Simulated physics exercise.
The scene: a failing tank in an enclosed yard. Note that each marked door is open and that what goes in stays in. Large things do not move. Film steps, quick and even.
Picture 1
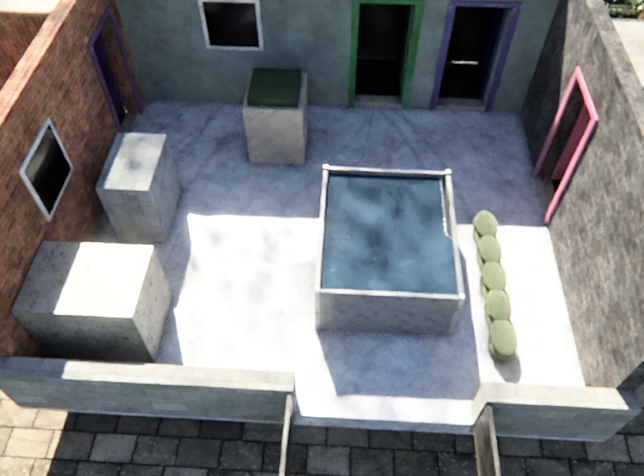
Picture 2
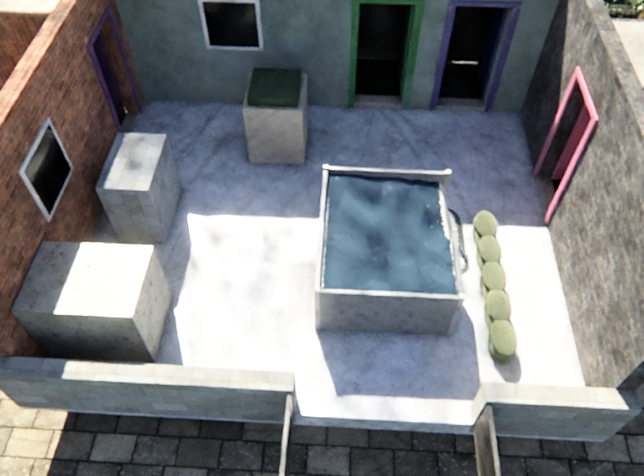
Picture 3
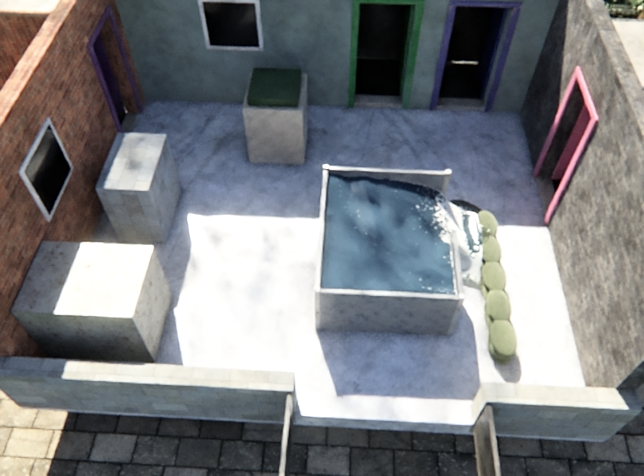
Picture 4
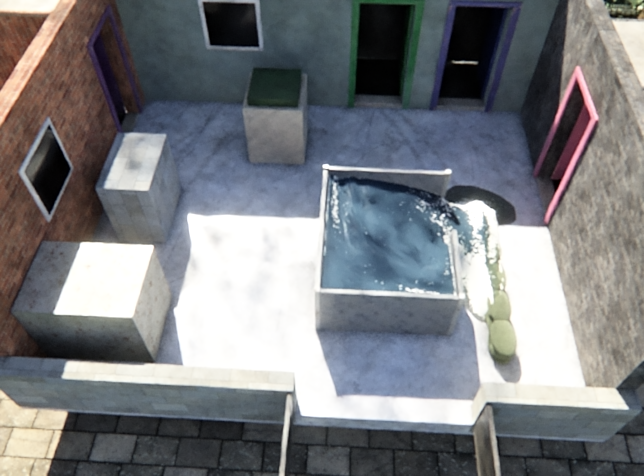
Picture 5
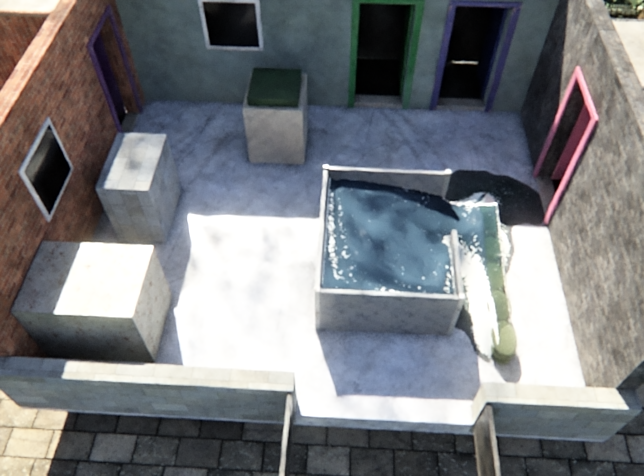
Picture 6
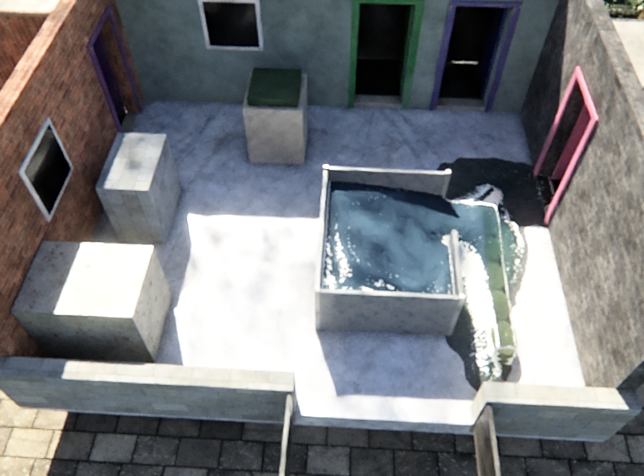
Blue water in a raised, pale square tank ripples, then bursts through its right side and pours down over the row of rounded green bushes beside it, churning white. The flow spreads along the row and toward the pink-framed opening at right, darkening the paving, while the tank's surface sloshes. The steady high view shows a walled yard with green and purple doorways behind and pale blocks at left.
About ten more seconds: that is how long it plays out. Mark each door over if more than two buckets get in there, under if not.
Blue door - over; pink door - over; purple door - over; green door - under.
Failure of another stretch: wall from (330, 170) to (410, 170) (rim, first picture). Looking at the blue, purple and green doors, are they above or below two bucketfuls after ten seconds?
In that case the blue door breaks the limit, the purple door breaks the limit and the green door breaks the limit.
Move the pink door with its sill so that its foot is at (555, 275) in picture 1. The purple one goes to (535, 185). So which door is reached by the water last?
The answer is the green one.
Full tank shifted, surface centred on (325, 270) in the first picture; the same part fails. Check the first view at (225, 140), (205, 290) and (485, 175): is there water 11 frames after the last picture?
In the order asked: Not reached, not reached, reached by the flood.
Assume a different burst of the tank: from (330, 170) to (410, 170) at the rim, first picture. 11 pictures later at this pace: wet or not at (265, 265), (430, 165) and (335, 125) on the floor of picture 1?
In that order: Free of water, flooded, awash.
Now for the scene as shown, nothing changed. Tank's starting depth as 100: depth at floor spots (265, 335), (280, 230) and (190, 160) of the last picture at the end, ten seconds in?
The three come to some 2, 2 and 2 per cent respectively.
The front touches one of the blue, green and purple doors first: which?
Go with the blue-painted one.
A moment on, water covers 25 % of the floor; the blue door not reached, the pink door over two buckets in, the purple door not reached, the green door not reached.
Next, water covers 30 % of the floor; the blue door over two buckets in, the pink door far over two buckets in, the purple door not reached, the green door wet at the sill, nothing in.
Then, water covers 40 % of the floor; the blue door far over two buckets in, the pink door far over two buckets in, the purple door not reached, the green door wet at the sill, nothing in.
Later, water covers 60 % of the floor; the blue door far over two buckets in, the pink door far over two buckets in, the purple door under two buckets in, the green door wet at the sill, nothing in.
In the end, water covers 90 % of the floor; the blue door far over two buckets in, the pink door far over two buckets in, the purple door over two buckets in, the green door wet at the sill, nothing in.
